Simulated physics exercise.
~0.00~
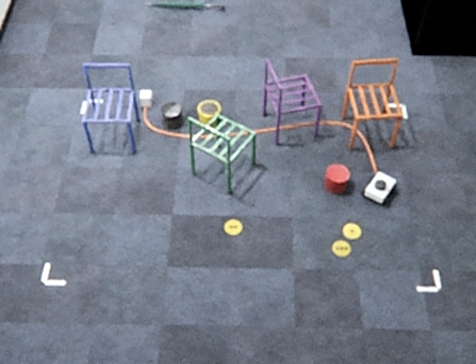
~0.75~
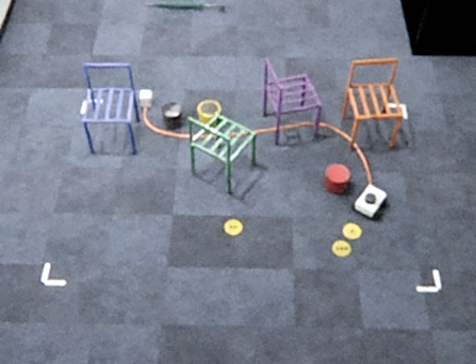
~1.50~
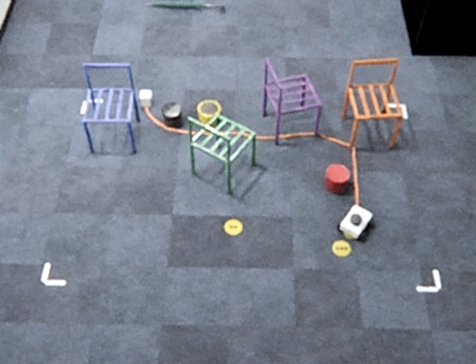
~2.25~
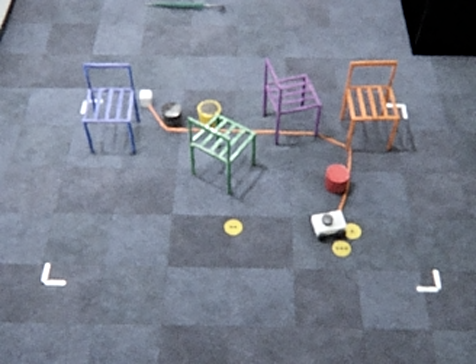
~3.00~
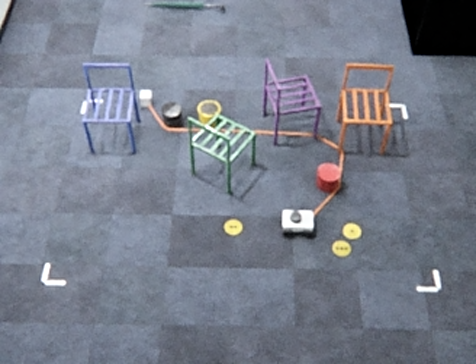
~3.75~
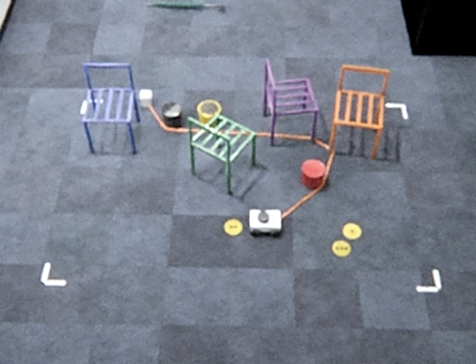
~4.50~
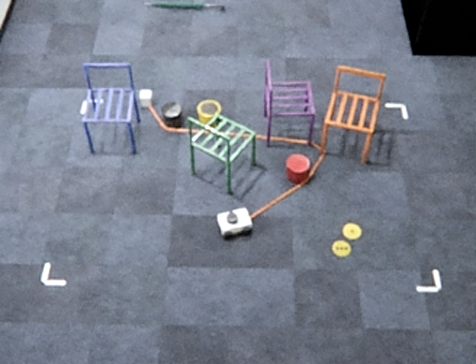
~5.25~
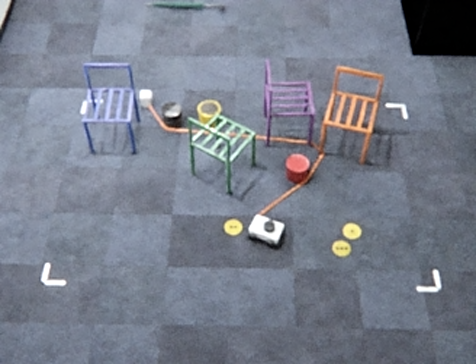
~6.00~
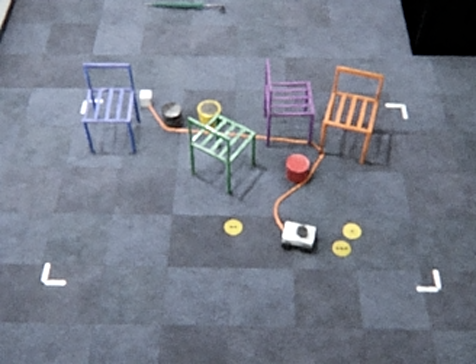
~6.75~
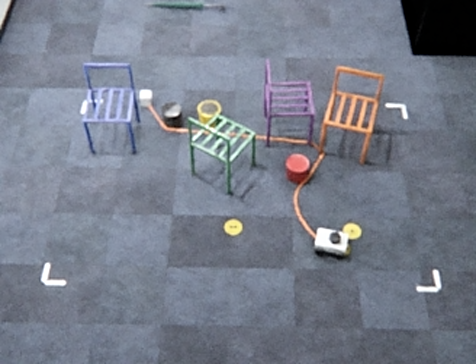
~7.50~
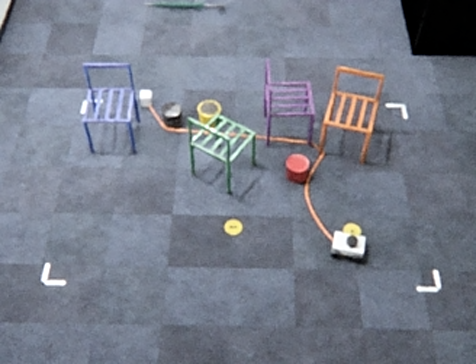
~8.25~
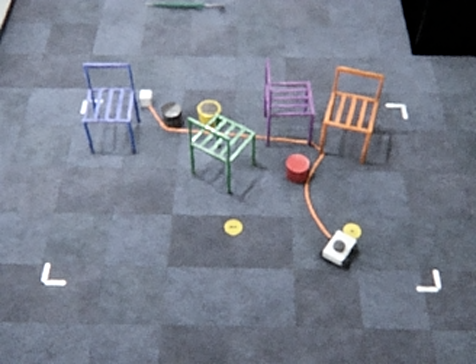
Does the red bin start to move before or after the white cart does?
The red bin starts to move after the white cart, which is already travelling while the bin still stands in its place.
